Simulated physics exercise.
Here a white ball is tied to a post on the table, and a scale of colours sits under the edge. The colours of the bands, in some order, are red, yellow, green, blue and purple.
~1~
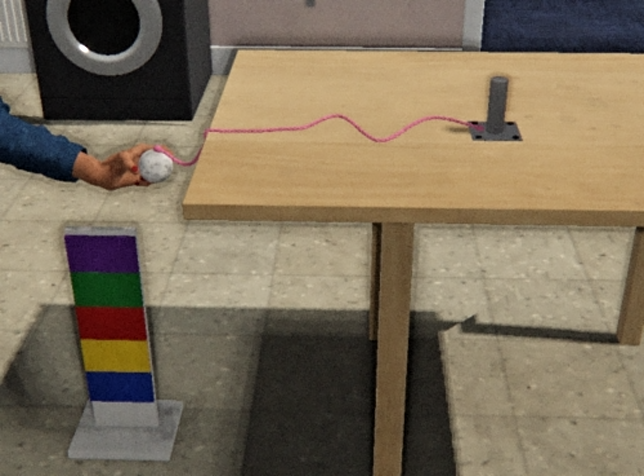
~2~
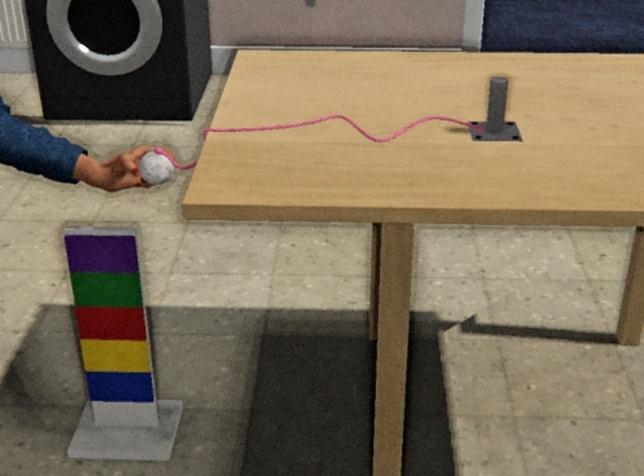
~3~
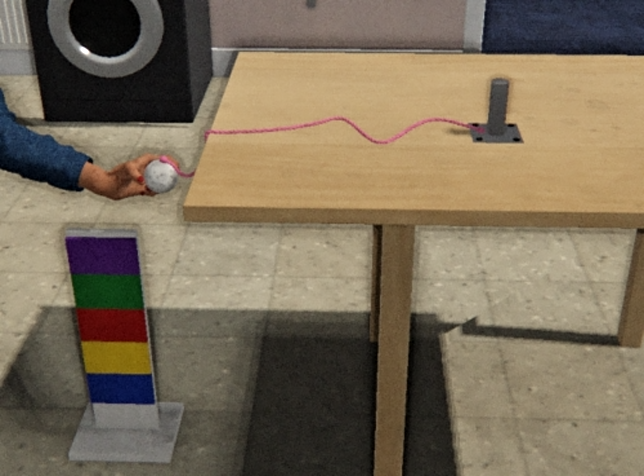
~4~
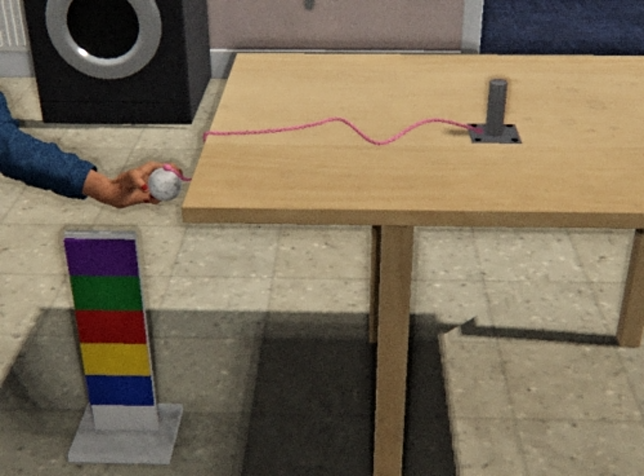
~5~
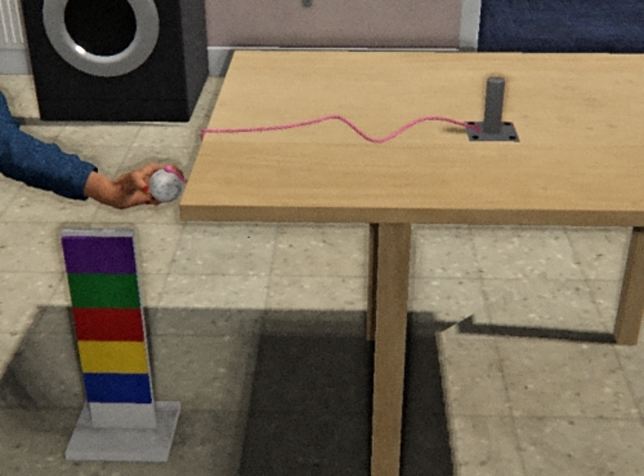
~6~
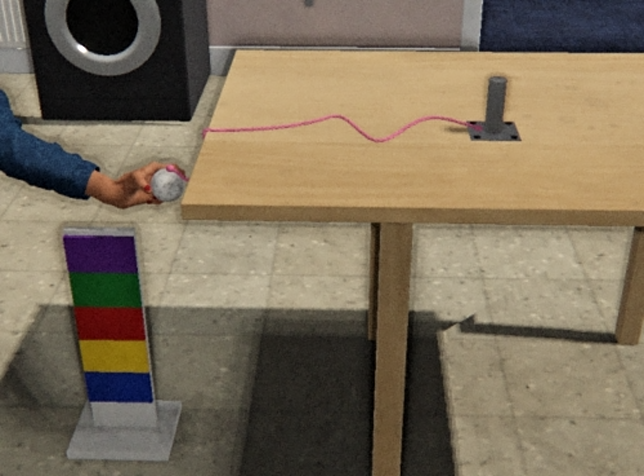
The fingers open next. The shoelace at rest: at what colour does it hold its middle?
The colour is green.
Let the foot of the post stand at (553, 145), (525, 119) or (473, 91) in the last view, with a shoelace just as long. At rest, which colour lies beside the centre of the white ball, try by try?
Try one - purple; try two - purple; try three - green.
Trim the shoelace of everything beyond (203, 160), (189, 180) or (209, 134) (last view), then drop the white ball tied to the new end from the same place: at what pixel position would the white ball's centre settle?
The three tries give approximately (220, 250), (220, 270) and (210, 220).
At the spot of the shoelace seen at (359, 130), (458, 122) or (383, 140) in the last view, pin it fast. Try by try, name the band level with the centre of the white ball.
Lab note: Try 1 purple; try 2 green; try 3 purple.
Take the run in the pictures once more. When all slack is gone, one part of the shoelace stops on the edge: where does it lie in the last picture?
That would be the bit at (289, 126).
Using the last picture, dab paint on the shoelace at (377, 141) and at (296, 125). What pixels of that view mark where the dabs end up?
First: (337, 129). Second: (213, 129).
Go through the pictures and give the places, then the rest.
White ball (156, 166); purple (101, 255); green (106, 291); red (111, 324); yellow (116, 357); blue (120, 388), in the first frame.
White ball (156, 168); shoelace through (450, 120) (394, 136) (351, 122) (284, 127) (209, 134), in the second frame.
White ball (161, 176), in the third frame.
White ball (165, 184); shoelace through (449, 122) (394, 139) (351, 125) (284, 130) (209, 137), in the fourth frame.
White ball (166, 186), in the fifth frame.
White ball (168, 185); shoelace through (448, 120) (393, 136) (350, 122) (283, 127) (208, 134), in the sixth frame.
Soon after, ball near (182, 290); level with green.
Then, ball near (246, 290); level with green.
Further on, ball near (206, 292); level with green.
At rest, ball near (215, 293); level with green. Its middle rests at the green band.
